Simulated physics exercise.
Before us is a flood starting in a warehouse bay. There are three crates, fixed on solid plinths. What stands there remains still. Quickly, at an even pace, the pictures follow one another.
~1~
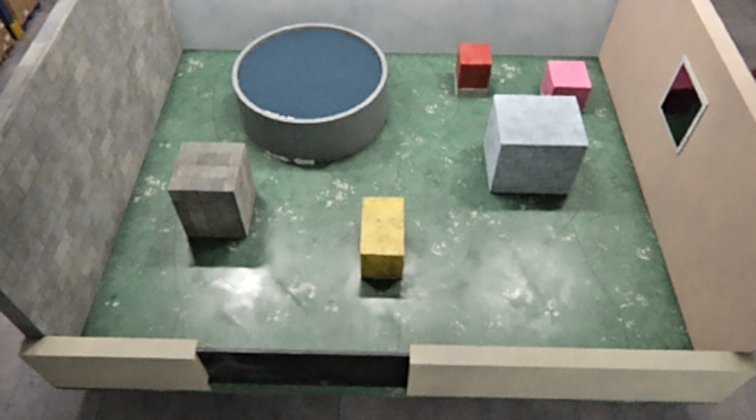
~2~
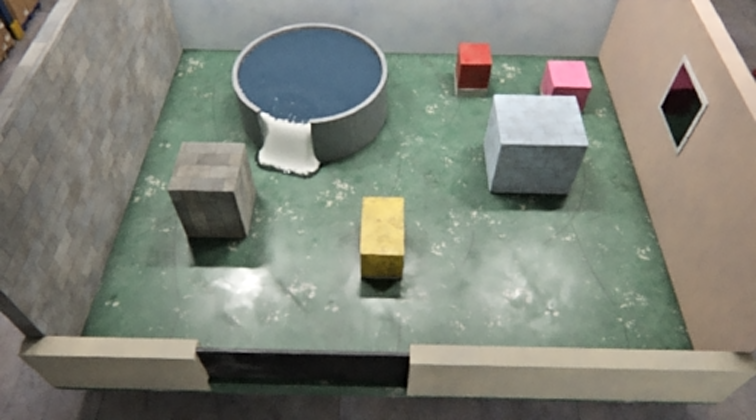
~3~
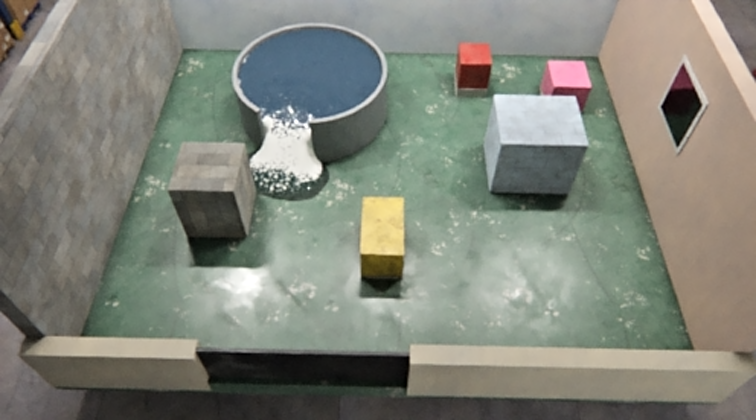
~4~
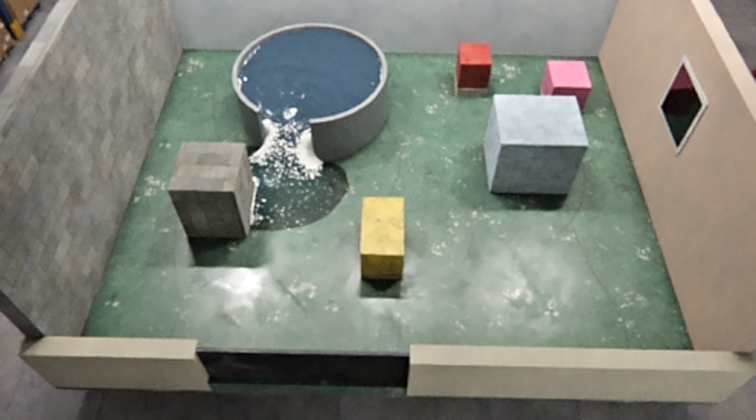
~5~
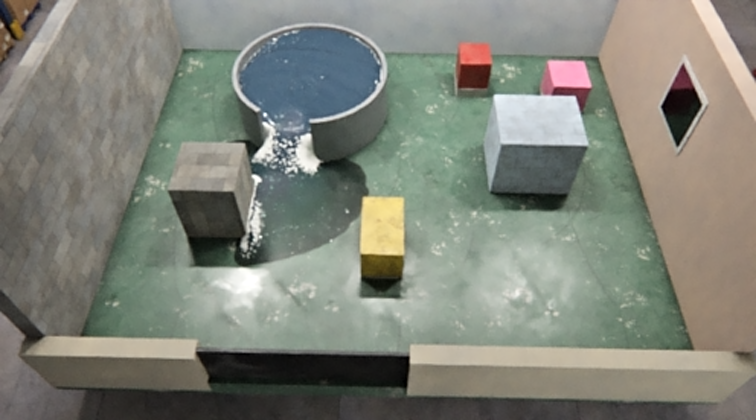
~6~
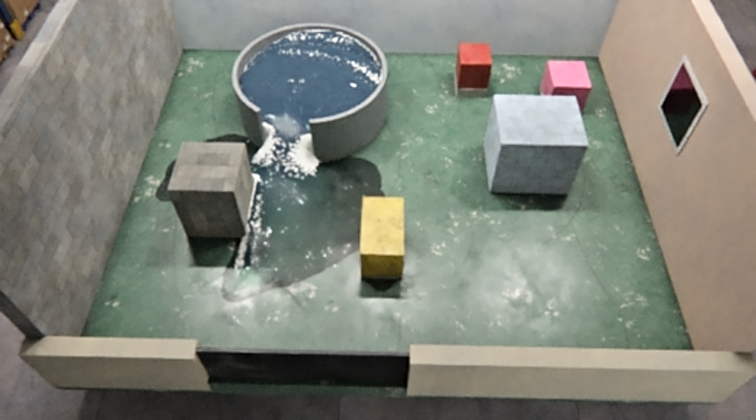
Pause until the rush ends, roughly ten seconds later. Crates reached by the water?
Outcome: Yellow crate: Too low; red crate: High enough; pink crate: Too low.
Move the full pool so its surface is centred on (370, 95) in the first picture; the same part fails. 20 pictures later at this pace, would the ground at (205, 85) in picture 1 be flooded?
Verdict on that spot: Untouched.
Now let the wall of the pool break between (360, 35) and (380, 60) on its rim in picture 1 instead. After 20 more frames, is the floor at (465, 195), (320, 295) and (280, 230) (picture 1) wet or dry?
First spot drenched, second unwetted, third unwetted.
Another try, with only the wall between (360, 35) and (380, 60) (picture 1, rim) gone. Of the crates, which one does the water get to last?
It's the one in yellow.
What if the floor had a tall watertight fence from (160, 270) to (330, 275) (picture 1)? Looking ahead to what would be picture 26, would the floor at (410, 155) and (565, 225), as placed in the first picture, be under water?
Reached, untouched.
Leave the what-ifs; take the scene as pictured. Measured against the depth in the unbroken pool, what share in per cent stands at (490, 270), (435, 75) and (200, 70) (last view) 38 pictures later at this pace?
Around 4, 2 and 10 %.
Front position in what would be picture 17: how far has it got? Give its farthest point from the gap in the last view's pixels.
The flood front should get to about (495, 371).
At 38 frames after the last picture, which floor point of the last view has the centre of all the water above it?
My reading is close to (326, 189).
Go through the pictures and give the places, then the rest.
Still water in the round tank at (311, 73), in the first frame.
The front is at (315, 170), out from the gap at (288, 145), in the second frame.
Water pours out at (288, 146) and has run to (313, 193), in the third frame.
Water pours out at (288, 147) and has run to (253, 225), in the fourth frame.
Water pours out at (288, 147) and has run to (243, 259), in the fifth frame.
Water pours out at (288, 146) and has run to (231, 295), in the sixth frame.
A moment on, water covers 25 % of the floor; the yellow crate water round its plinth, the red crate not reached, the pink crate not reached.
Next, water covers 35 % of the floor; the yellow crate water round its plinth, the red crate not reached, the pink crate not reached.
Then, water covers 55 % of the floor; the yellow crate water round its plinth, the red crate not reached, the pink crate not reached.
Later, water covers 80 % of the floor; the yellow crate water round its plinth, the red crate water round its plinth, the pink crate water round its plinth.
In the end, water covers 95 % of the floor; the yellow crate was topped, the red crate stayed above the water, the pink crate was topped.
